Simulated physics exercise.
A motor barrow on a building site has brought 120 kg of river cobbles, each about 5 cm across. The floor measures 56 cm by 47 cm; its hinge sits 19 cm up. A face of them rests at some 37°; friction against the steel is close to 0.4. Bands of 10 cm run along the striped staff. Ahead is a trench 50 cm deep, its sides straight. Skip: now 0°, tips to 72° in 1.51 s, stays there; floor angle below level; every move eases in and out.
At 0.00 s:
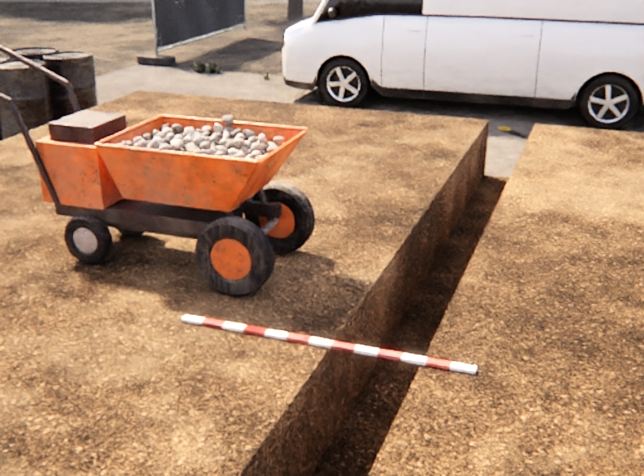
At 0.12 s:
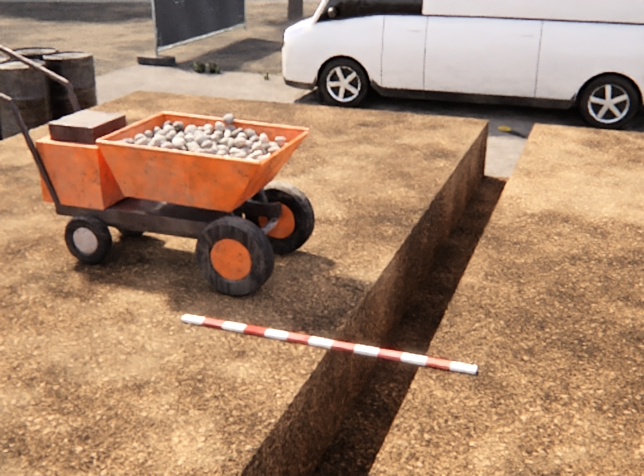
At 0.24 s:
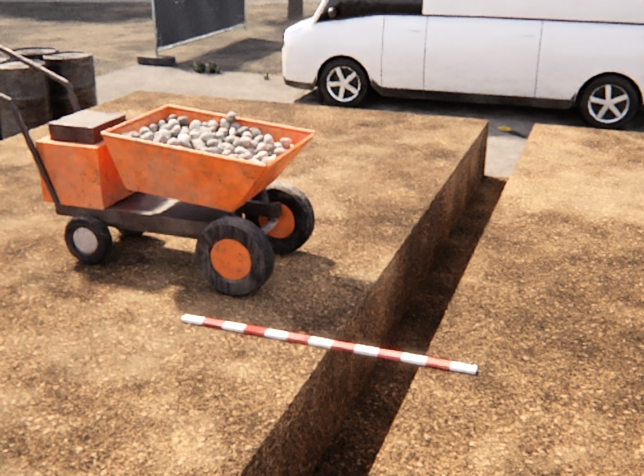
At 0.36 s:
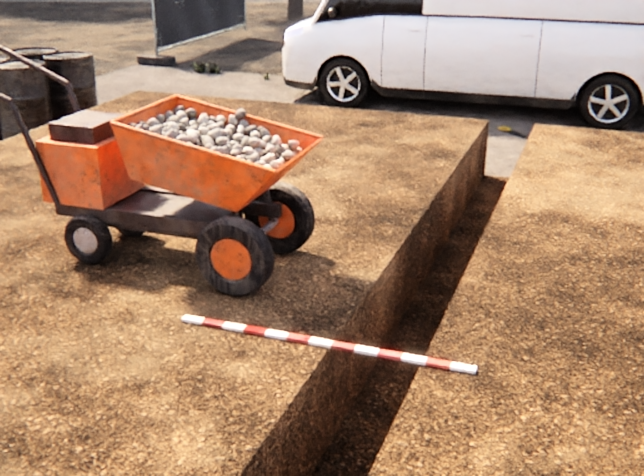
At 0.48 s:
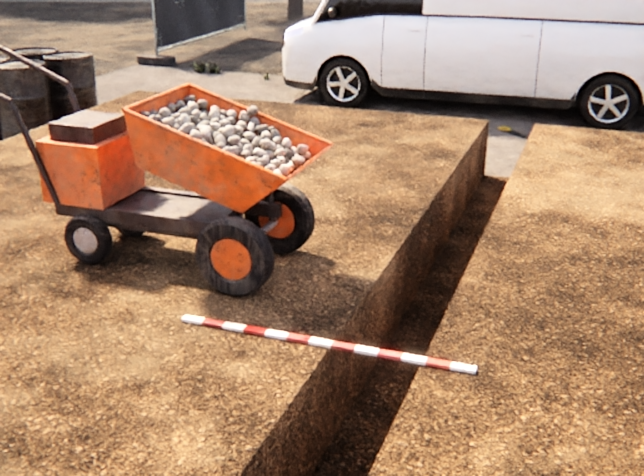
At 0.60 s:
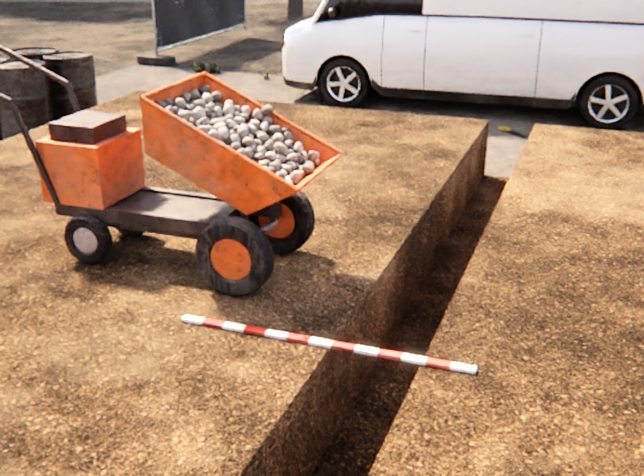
A white van is parked at the back of a sunlit building site, seen from above at a slight angle, with dark barrels at the left. An orange motor barrow loaded with pale grey cobbles stands on brown earth at left, near a red-and-white striped staff and a straight-sided trench. The barrow's skip tilts gradually, its rear rising and its front lip dipping rightward, while the camera stays still.
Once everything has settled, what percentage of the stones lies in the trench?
I would say 100 percent.
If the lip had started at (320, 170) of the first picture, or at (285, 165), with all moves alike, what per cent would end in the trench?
About 65 per cent from the first spot, about 95 from the second.
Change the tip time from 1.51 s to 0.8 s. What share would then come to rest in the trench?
In that case some 100 per cent.
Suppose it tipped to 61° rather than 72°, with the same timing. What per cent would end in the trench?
Close to 65 per cent then.
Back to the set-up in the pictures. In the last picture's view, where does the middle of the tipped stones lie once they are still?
I'd point somewhere around (408, 371).
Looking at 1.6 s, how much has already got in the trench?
Close to 40 per cent at that time.
After 1.1 s the floor is at 61°; 100 % in the skip; the foremost stones are at (351, 220).
After 1.6 s the floor is at 72°; 59 % in the skip, 3 % short of the trench, 39 % in the trench; the foremost stones are at (436, 388).
After 2.0 s the floor is at 72°; 27 % in the skip, 2 % short of the trench, 71 % in the trench; the foremost stones are at (442, 366).
After 3.9 s the floor is at 72°; 0 % in the skip, 100 % in the trench; the foremost stones are at (443, 364).
